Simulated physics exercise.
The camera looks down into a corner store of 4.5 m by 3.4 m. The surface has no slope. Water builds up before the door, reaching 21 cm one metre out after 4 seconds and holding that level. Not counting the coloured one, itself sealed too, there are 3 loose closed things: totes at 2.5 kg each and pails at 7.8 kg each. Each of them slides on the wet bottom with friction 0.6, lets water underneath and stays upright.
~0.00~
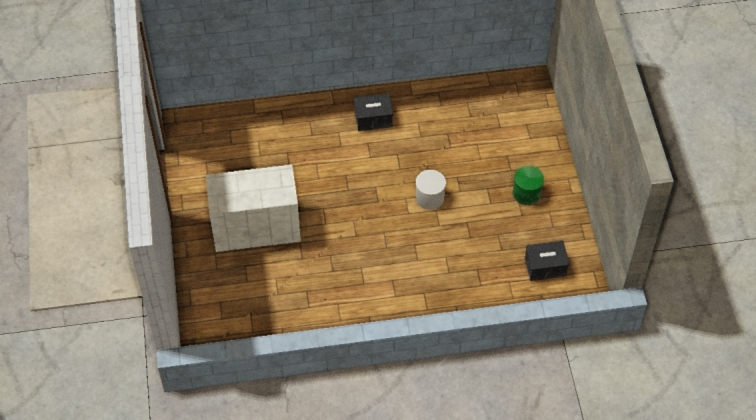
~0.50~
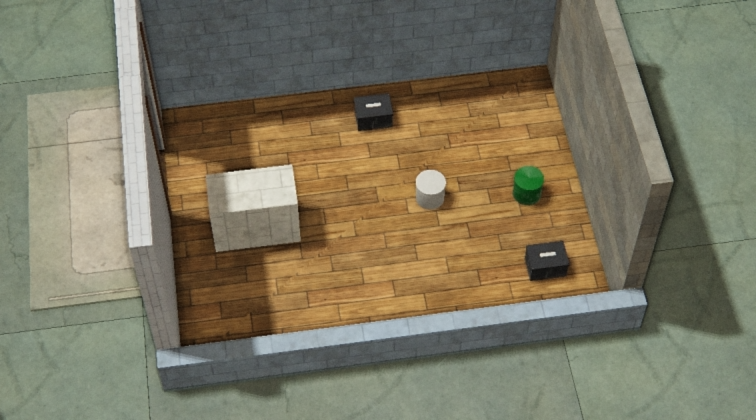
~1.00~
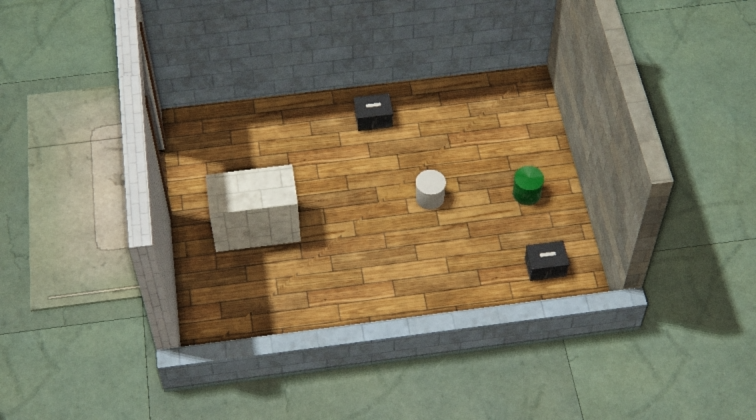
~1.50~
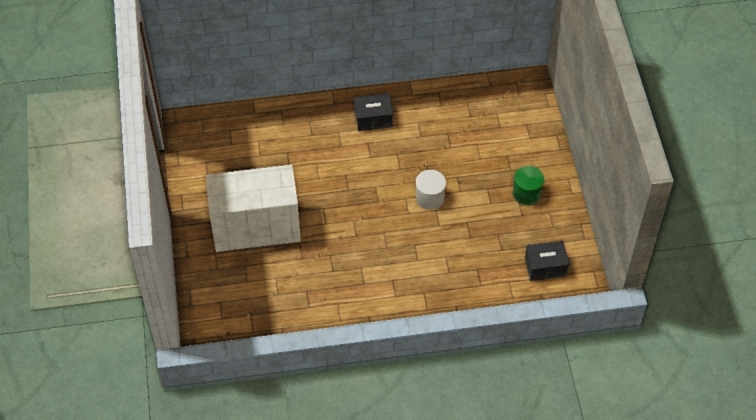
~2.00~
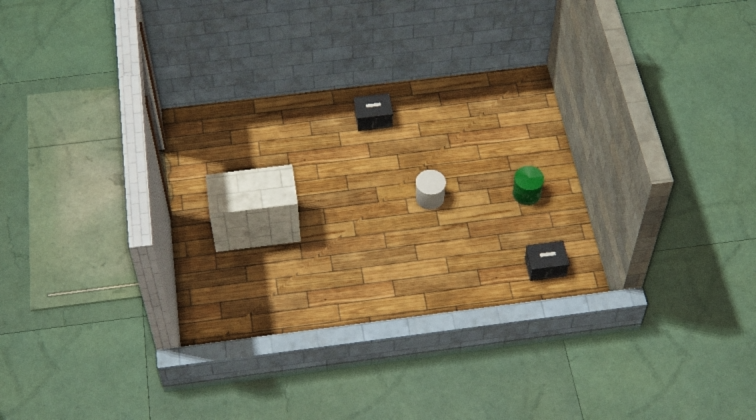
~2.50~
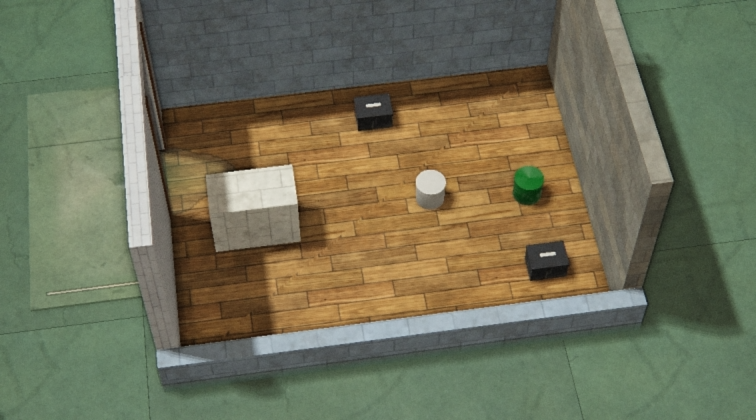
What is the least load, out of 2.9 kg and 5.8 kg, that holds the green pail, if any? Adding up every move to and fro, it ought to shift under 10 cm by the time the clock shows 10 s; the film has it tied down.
The least is neither of them.
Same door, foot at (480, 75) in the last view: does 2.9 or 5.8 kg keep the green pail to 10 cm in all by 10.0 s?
Both fall short.
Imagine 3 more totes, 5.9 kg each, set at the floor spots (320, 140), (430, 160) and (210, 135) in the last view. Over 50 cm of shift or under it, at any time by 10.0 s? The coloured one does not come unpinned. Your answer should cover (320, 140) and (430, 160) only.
The first is further, the second further.
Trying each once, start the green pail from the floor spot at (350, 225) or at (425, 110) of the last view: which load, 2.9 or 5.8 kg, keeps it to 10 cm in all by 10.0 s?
In turn: The smaller is enough; neither is enough.
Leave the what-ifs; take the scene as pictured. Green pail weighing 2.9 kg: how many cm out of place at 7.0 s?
Roughly 0 cm.
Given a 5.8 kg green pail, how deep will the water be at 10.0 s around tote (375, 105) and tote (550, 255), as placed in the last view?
I'd put it at 10 cm and 6 cm respectively.
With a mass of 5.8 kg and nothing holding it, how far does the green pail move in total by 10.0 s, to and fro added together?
Roughly 60 centimetres altogether.
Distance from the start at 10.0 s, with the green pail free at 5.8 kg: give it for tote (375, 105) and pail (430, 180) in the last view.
In turn: 200 cm, 0 cm.
After 3.5 s the green pail would be 0 cm from its start with 2.9 kg and 0 cm from its start with 5.8 kg; 0 cm of water round it then.
After 4.5 s the green pail would be 0 cm from its start with 2.9 kg and 0 cm from its start with 5.8 kg; 0 cm of water round it then.
After 7.0 s the green pail would be 0 cm from its start with 2.9 kg and 0 cm from its start with 5.8 kg; 2 cm of water round it then.
After 10.0 s the green pail would be 130 cm from its start with 2.9 kg and 58 cm from its start with 5.8 kg; 5 cm of water round it then.
